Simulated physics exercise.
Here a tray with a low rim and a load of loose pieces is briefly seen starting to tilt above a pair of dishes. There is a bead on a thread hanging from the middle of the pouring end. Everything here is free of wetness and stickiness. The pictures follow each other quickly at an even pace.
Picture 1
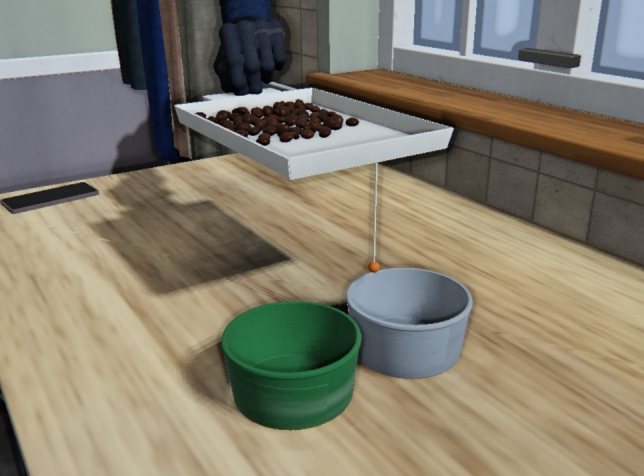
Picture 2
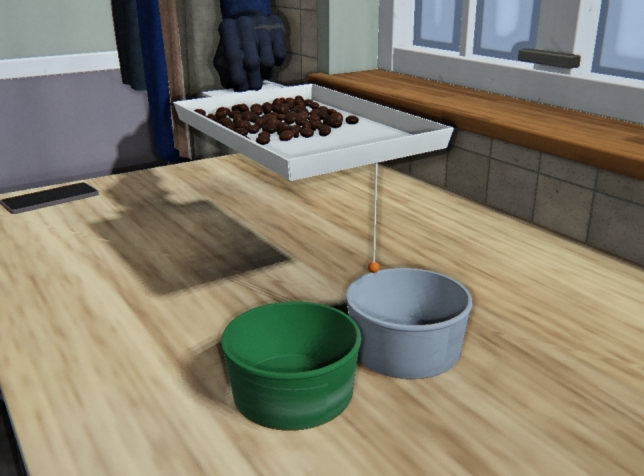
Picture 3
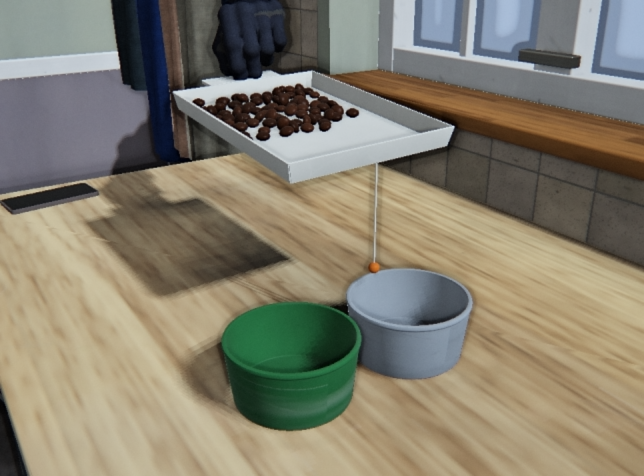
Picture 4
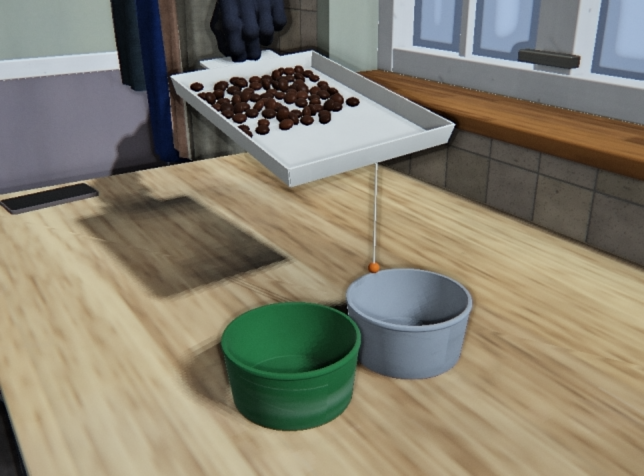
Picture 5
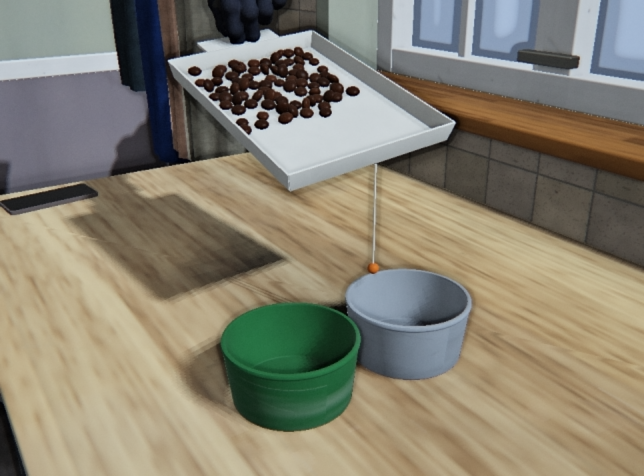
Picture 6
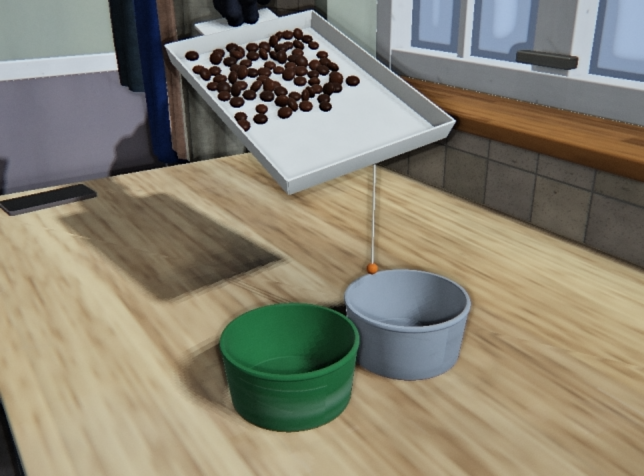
At first, a gloved hand holds a nearly level white tray of dark brown pieces above a green dish and a grey dish on a wooden table. Then the hand raises the tray's far end, and the tray tilts more and more, its near left corner lowest, while the pieces stay bunched toward the raised end.
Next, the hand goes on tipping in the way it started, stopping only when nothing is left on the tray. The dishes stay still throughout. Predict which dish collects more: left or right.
It pours more generously into the left dish, it seems.
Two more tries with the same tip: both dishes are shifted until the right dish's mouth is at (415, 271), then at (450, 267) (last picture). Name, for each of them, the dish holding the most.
First place: The leftmost dish. Second place: The leftmost dish.
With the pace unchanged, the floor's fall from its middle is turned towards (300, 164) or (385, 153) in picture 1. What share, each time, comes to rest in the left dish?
In order: About 70, then 0 percent.
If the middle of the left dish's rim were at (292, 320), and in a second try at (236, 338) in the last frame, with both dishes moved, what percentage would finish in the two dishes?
80 % for the first, 60 % for the second.
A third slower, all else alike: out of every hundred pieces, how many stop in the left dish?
It would come out near 70 per cent.
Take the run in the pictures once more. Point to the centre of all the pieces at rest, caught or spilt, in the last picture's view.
At about (301, 384), give or take.
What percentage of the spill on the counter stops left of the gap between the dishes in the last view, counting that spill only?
Estimate: Near 40 per cent.
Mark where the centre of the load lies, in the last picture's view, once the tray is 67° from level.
Look about (307, 168) in the last picture.
Shortly afterwards, tray tipped steeply; the bulk on the tray; a little in the air.
Next, tray tipped past a quarter turn; near a quarter on the tray; near two thirds in the left dish; only a few in the right dish; a little outside both; a little in the air.
Some moments later, tray tipped past a quarter turn; the bulk in the left dish; a little in the right dish; near a quarter outside both.
In the end, tray tipped past a quarter turn; the bulk in the left dish; a little in the right dish; near a quarter outside both.
